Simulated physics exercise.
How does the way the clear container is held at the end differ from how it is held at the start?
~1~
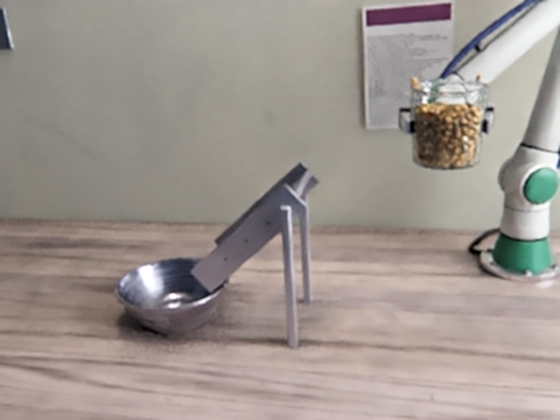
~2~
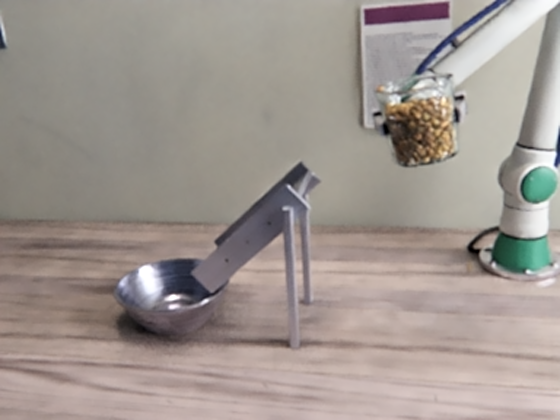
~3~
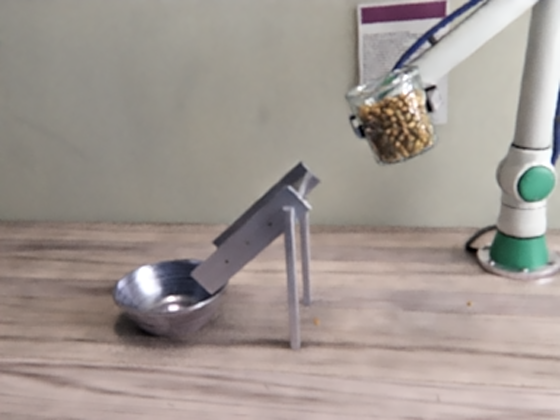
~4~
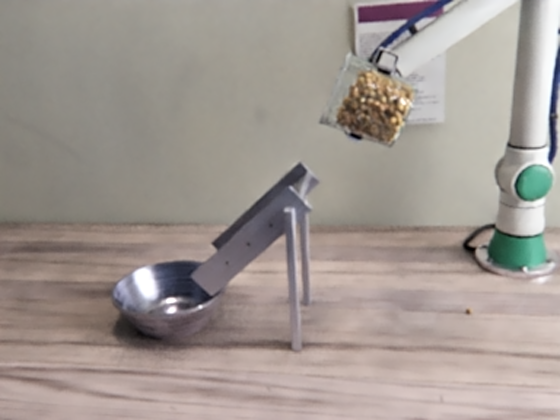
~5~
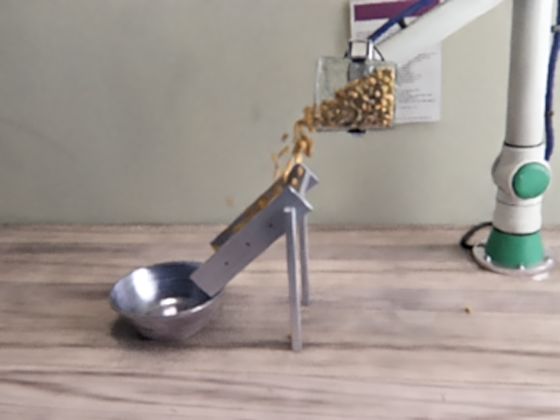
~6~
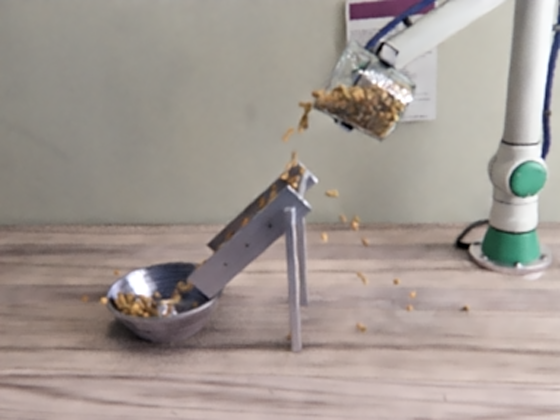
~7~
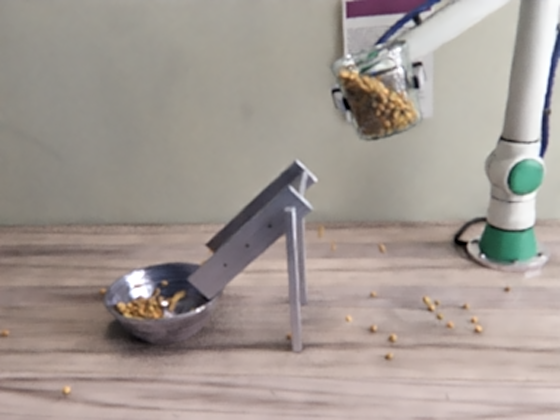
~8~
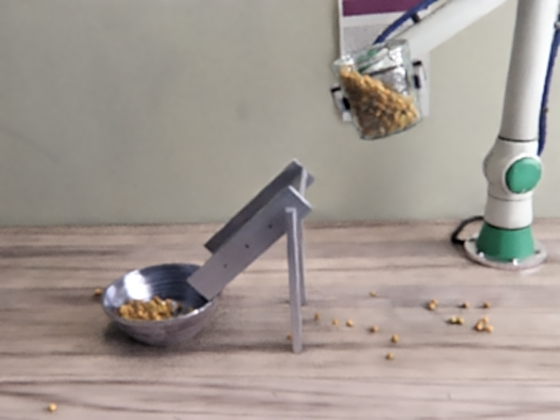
At the start the container is held upright, but at the end the arm holds it leaning over to the left.
